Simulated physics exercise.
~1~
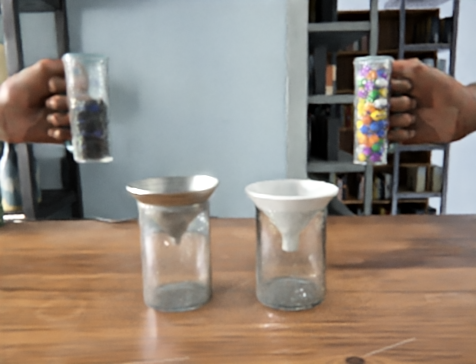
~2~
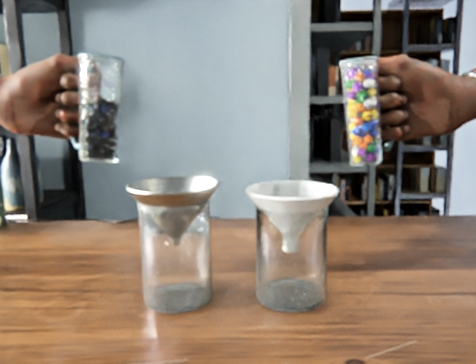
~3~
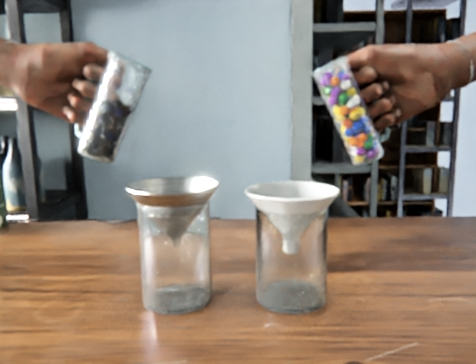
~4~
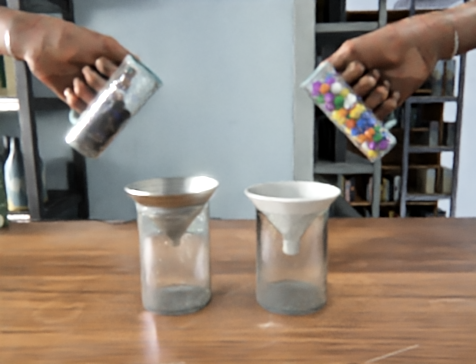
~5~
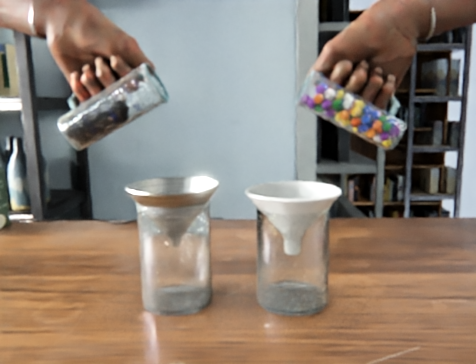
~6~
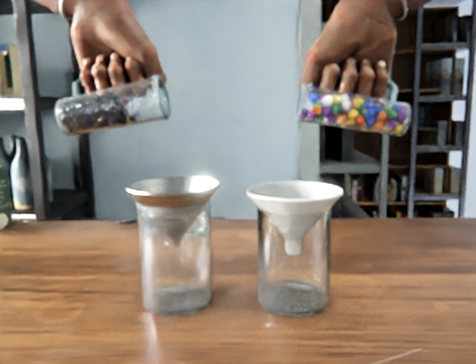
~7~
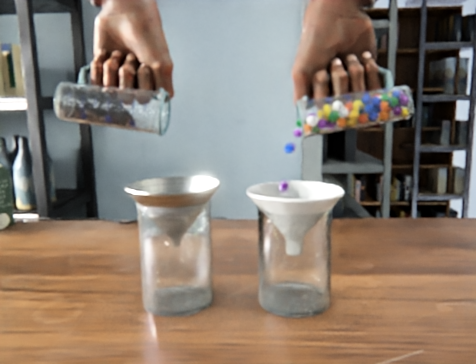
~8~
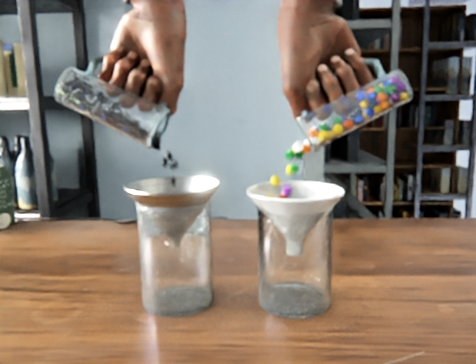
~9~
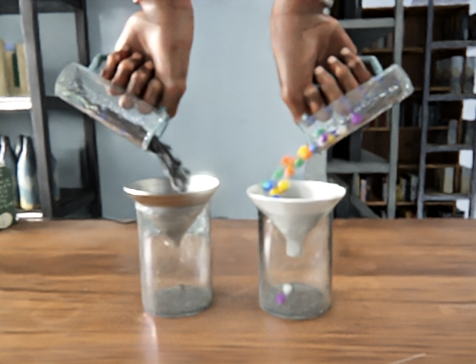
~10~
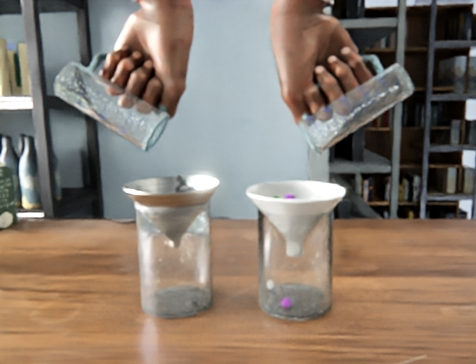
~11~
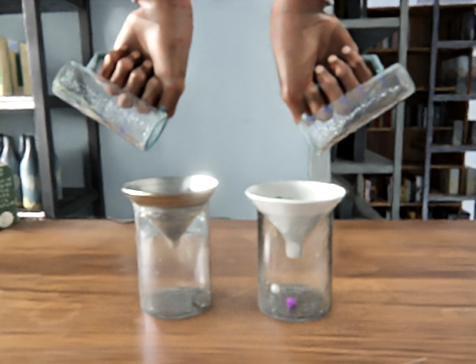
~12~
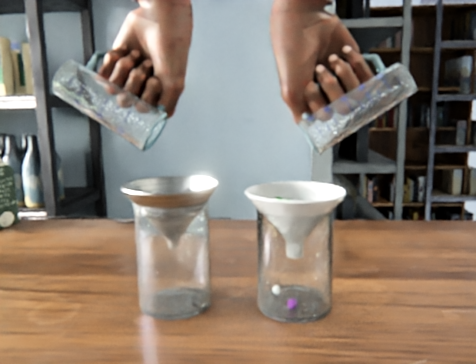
In a room with shelves behind a wooden table, seen from the front with a slight sideways drift, two glass jars stand topped with funnels, a grey-brown one on the left and a white one on the right. Above them, two hands hold clear cups, the left filled with small dark pieces and the right with multicoloured beads. The hands tilt the cups inward until the contents spill, the beads falling first and the dark pieces following. Both cups empty into the funnels. Only a few pieces reach each jar, including a purple bead on the right, while nearly everything else stays jammed in both funnels.
